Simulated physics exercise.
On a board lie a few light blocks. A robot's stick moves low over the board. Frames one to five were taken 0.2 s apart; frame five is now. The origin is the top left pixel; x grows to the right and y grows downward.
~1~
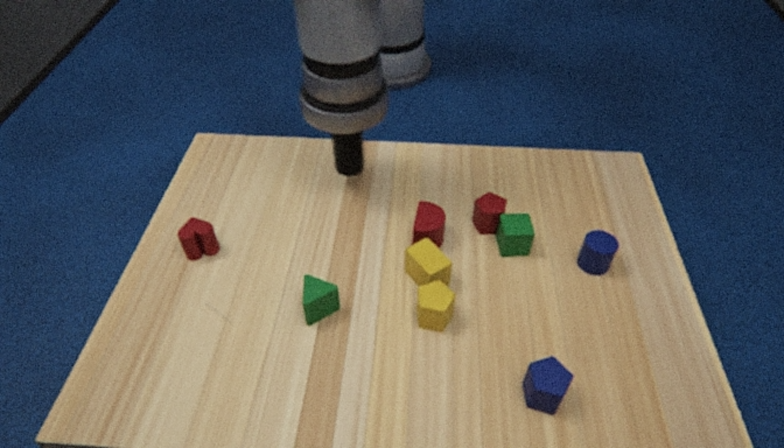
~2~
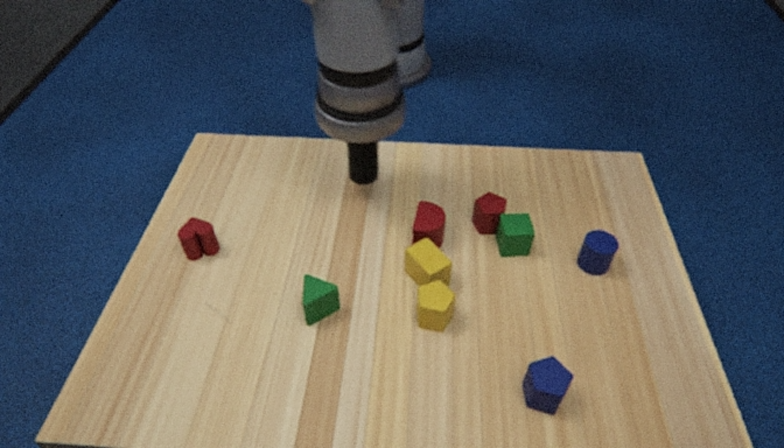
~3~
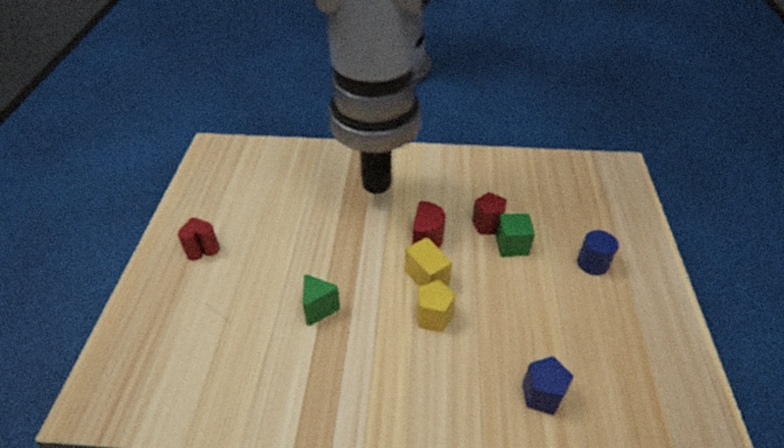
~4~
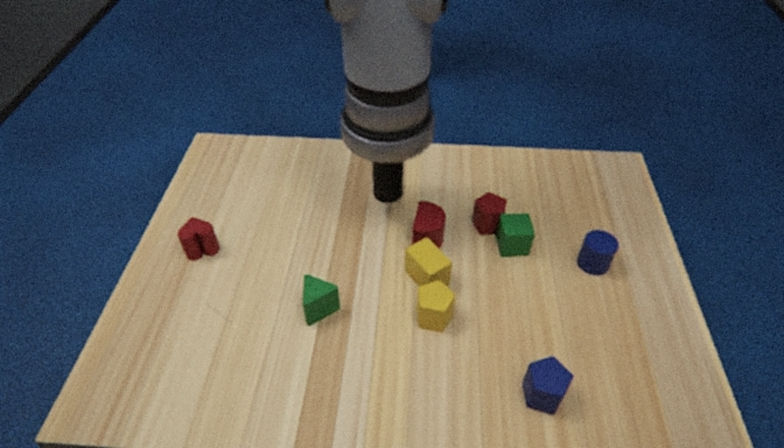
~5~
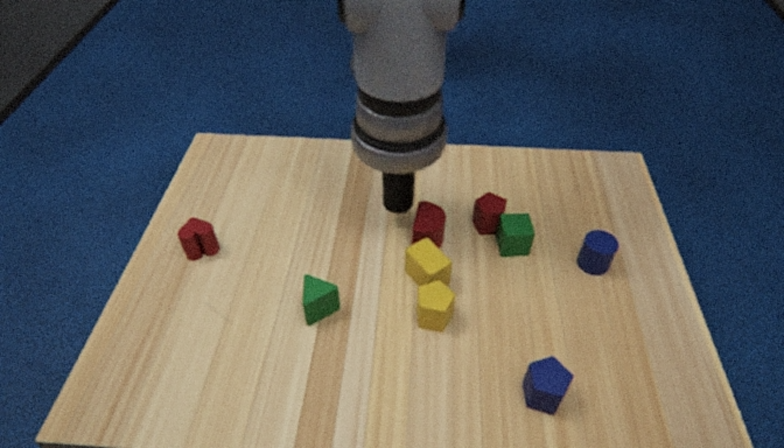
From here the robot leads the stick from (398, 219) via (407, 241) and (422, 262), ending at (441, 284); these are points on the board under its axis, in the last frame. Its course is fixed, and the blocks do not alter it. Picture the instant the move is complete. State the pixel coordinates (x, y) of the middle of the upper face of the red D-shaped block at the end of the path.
It will end up at (450, 227).
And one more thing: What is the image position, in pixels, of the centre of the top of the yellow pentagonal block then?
Put as a pixel place, it's (440, 328).
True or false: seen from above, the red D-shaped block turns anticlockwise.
The statement is true.
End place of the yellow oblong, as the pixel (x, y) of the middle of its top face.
For the centre of its top, I'd go with (452, 294).
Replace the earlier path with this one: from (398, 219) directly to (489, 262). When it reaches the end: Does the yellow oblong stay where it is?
Short answer: Yes.
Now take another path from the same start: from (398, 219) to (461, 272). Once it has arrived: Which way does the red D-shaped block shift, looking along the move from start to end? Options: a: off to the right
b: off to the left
The correct letter is b.
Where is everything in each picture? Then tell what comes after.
In the first frame, stick's lower end at (350, 168); yellow oblong at (429, 255); red D-shaped block at (429, 216); yellow pentagonal block at (436, 295).
In the second frame, stick at (364, 176); blocks still.
In the third frame, stick at (377, 185); blocks still.
In the fourth frame, stick at (388, 195); blocks still.
In the fifth frame, stick at (398, 204); yellow oblong at (429, 255); red D-shaped block at (429, 216); yellow pentagonal block at (436, 295).
On the path given first. One third of the way, stick at (408, 226); red D-shaped block at (438, 222).
Two thirds of the way, stick at (424, 248); yellow oblong at (436, 269), turned 15° clockwise; red D-shaped block at (449, 226), turned 30° anticlockwise; yellow pentagonal block at (437, 303).
At the end, stick at (443, 269); yellow oblong at (452, 294), turned 35° clockwise; red D-shaped block at (450, 227), turned 35° anticlockwise; yellow pentagonal block at (440, 328), turned 20° clockwise.
